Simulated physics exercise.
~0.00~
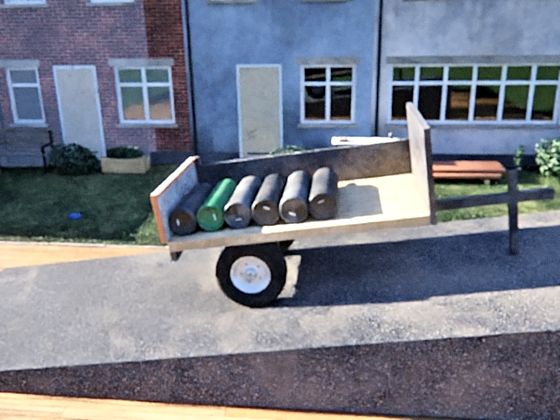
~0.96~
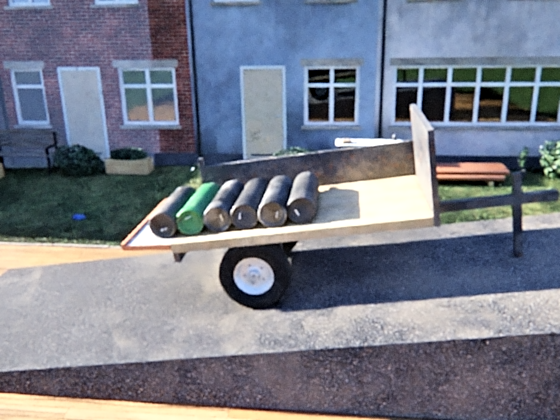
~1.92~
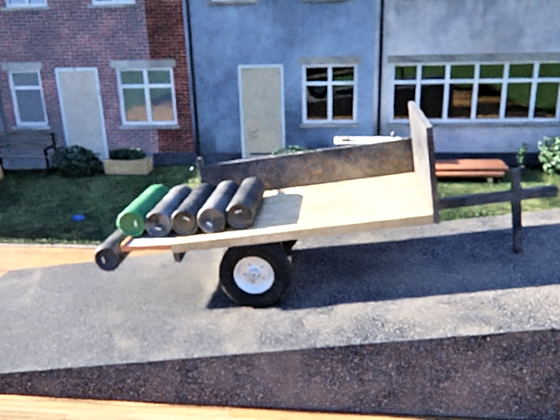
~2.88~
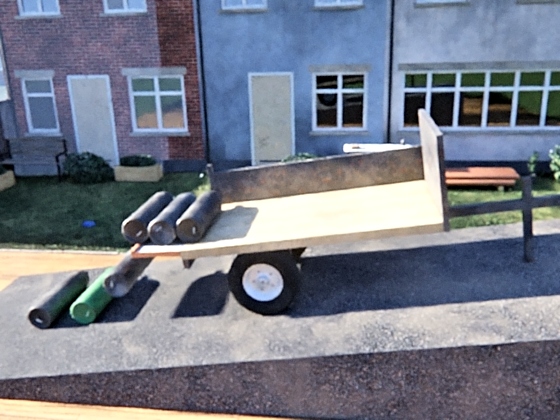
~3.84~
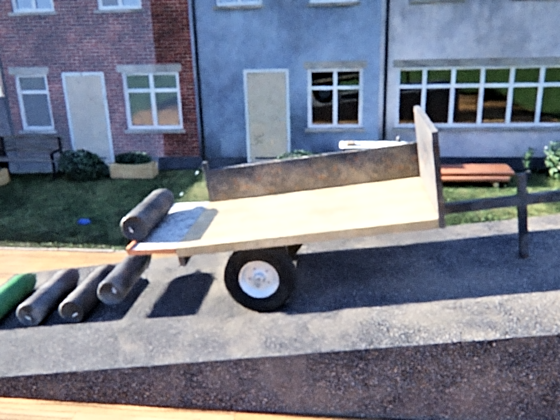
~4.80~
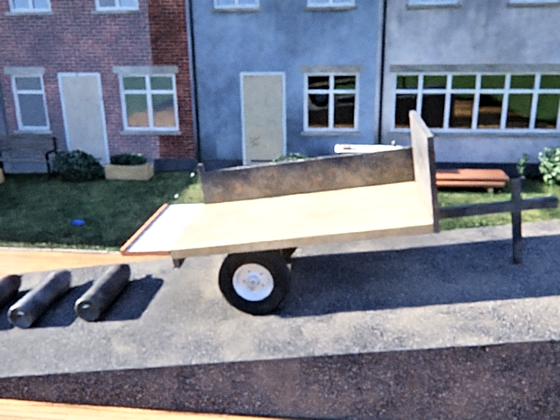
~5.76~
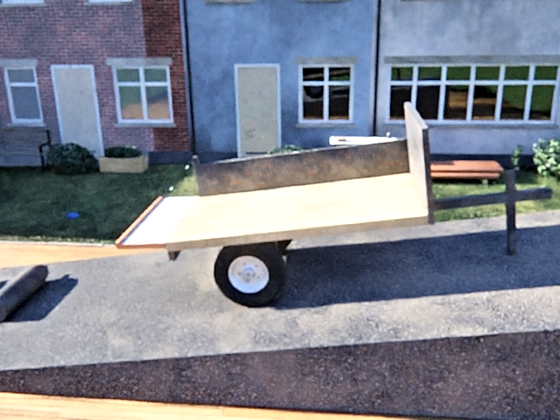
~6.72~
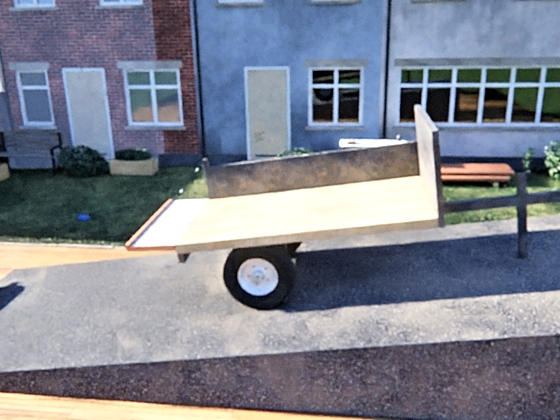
At first, six cylinders, one green and the rest dark, lie side by side against the raised tailgate at the left end of a sloping trailer parked before a row of houses. The tailgate drops open, and the cylinders begin rolling left across it. A dark one leads the way over the edge, with the green one close behind it. The others follow, tumbling onto the road and rolling on down the slope to the left. Finally the trailer bed and lowered gate are bare, and the green cylinder has rolled out of view.
